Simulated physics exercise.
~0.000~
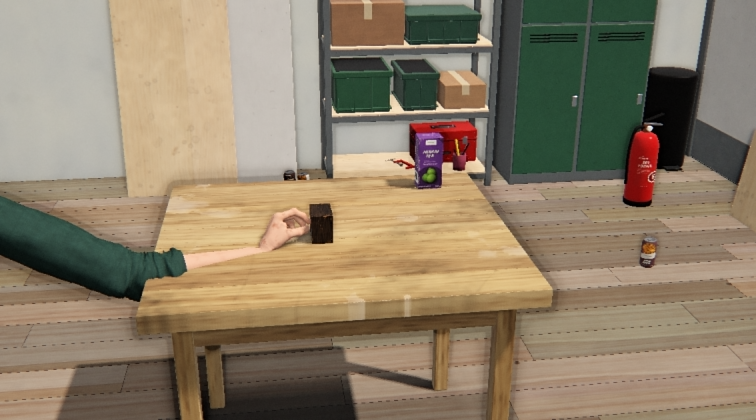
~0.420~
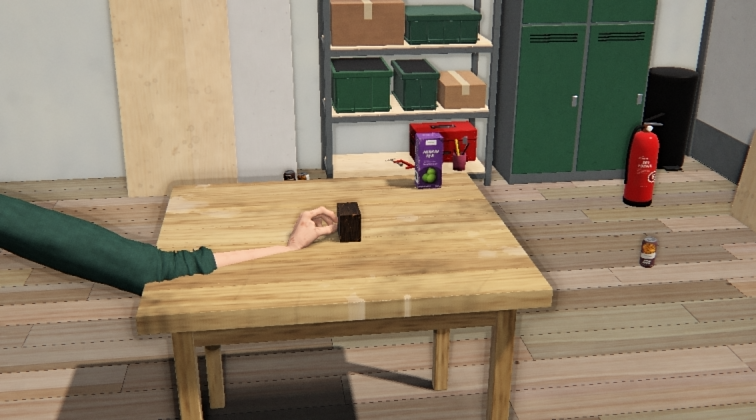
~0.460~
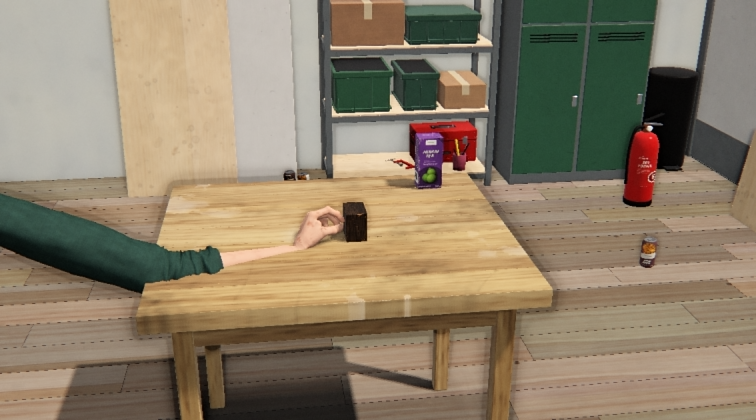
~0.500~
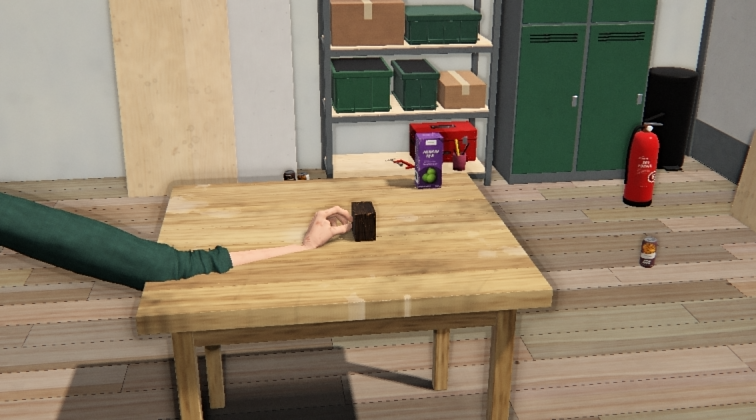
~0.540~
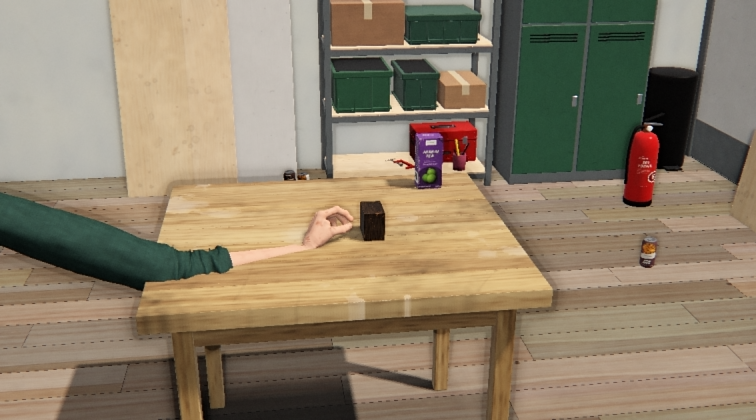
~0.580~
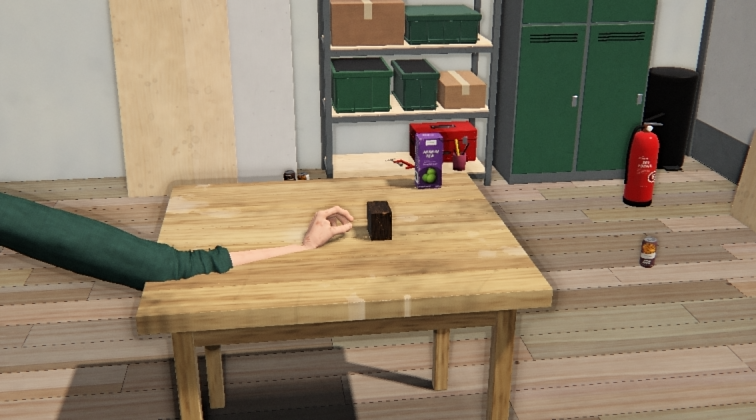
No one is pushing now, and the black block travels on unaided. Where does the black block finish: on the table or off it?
On the table.
By 0.68 s, black block moved about its own width near (389, 220).
By 0.88 s, black block resting near (390, 220).
When it is over (1.3 s), moved from the start, black block. End places, in pixels of the last picture, black block near (390, 220).
